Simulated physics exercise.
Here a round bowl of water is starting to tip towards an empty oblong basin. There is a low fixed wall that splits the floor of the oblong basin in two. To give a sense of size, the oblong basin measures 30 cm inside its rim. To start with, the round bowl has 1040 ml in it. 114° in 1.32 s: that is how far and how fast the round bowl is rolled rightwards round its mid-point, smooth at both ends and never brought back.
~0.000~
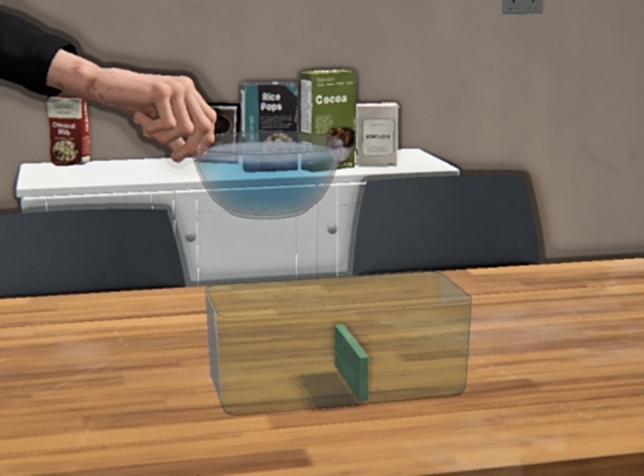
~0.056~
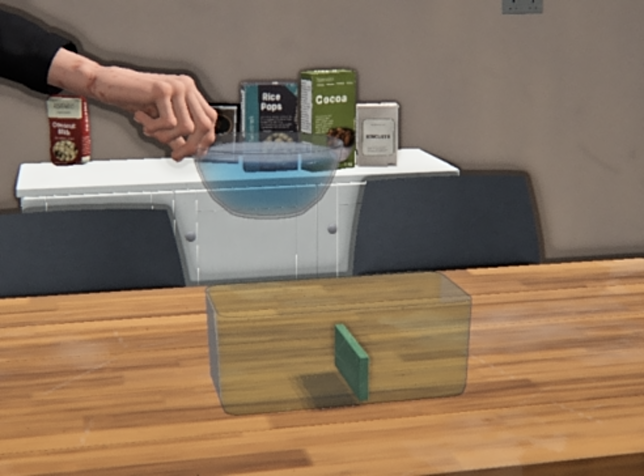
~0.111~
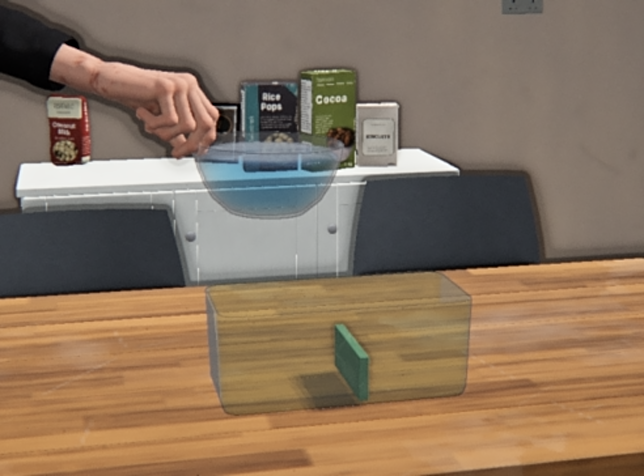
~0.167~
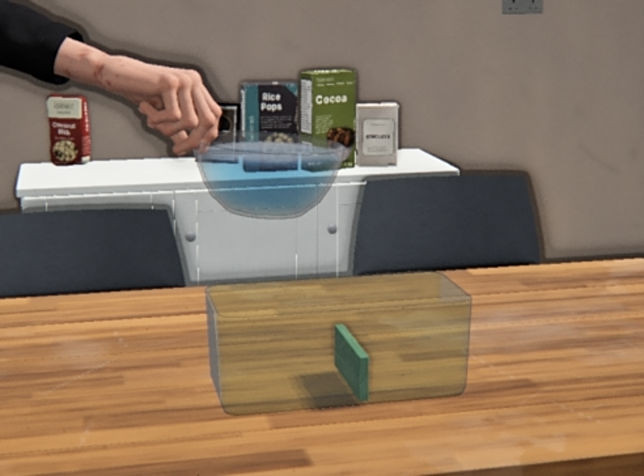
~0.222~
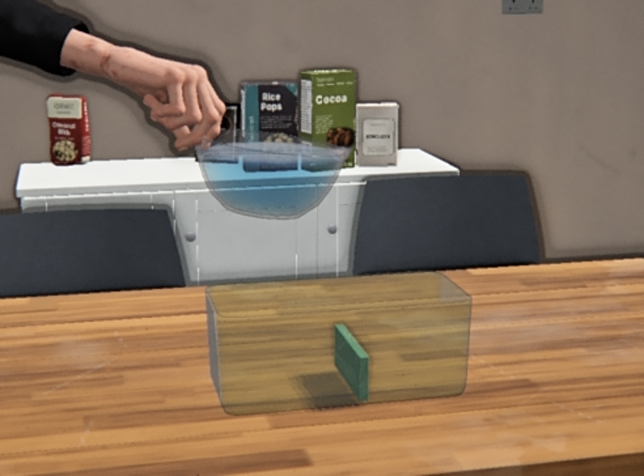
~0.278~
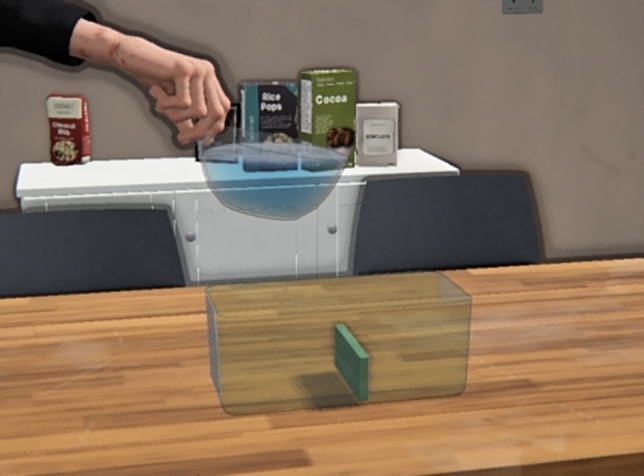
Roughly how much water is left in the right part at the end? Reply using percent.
Roughly 78 per cent is left in the right part.
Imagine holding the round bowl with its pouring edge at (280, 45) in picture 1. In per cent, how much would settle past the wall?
Result then: Approx. 60 %.
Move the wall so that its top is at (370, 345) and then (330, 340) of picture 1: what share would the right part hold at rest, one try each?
60 per cent first, 90 per cent second.
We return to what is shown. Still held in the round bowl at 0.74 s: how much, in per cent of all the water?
Close to 38 percent of the liquid remains at that time.
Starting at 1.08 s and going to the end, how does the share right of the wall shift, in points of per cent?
Its share decreases, some 4 in a hundred.
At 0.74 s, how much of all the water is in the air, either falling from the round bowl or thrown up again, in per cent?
Estimate: About 36 % of all of it.
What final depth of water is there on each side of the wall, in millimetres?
Depths: Left near 10 mm, right near 52 mm.
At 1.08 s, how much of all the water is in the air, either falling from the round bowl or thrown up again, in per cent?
Estimate: Around 3 per cent.
Then, 0.74 s in, the tilt is 68° and 37 per cent is still to pour, 0 is left of the wall and 26 right of it.
Then, 1.08 s in, the tilt is 105° and 0 per cent is still to pour, 12 is left of the wall and 83 right of it.
Then, 1.43 s in, the tilt is 114° and 0 per cent is still to pour, 18 is left of the wall and 80 right of it.
Then, 1.82 s in, the tilt is 114° and 0 per cent is still to pour, 19 is left of the wall and 79 right of it.
Finally, 19 per cent lies left of the wall, 78 right of it and 2 outside.
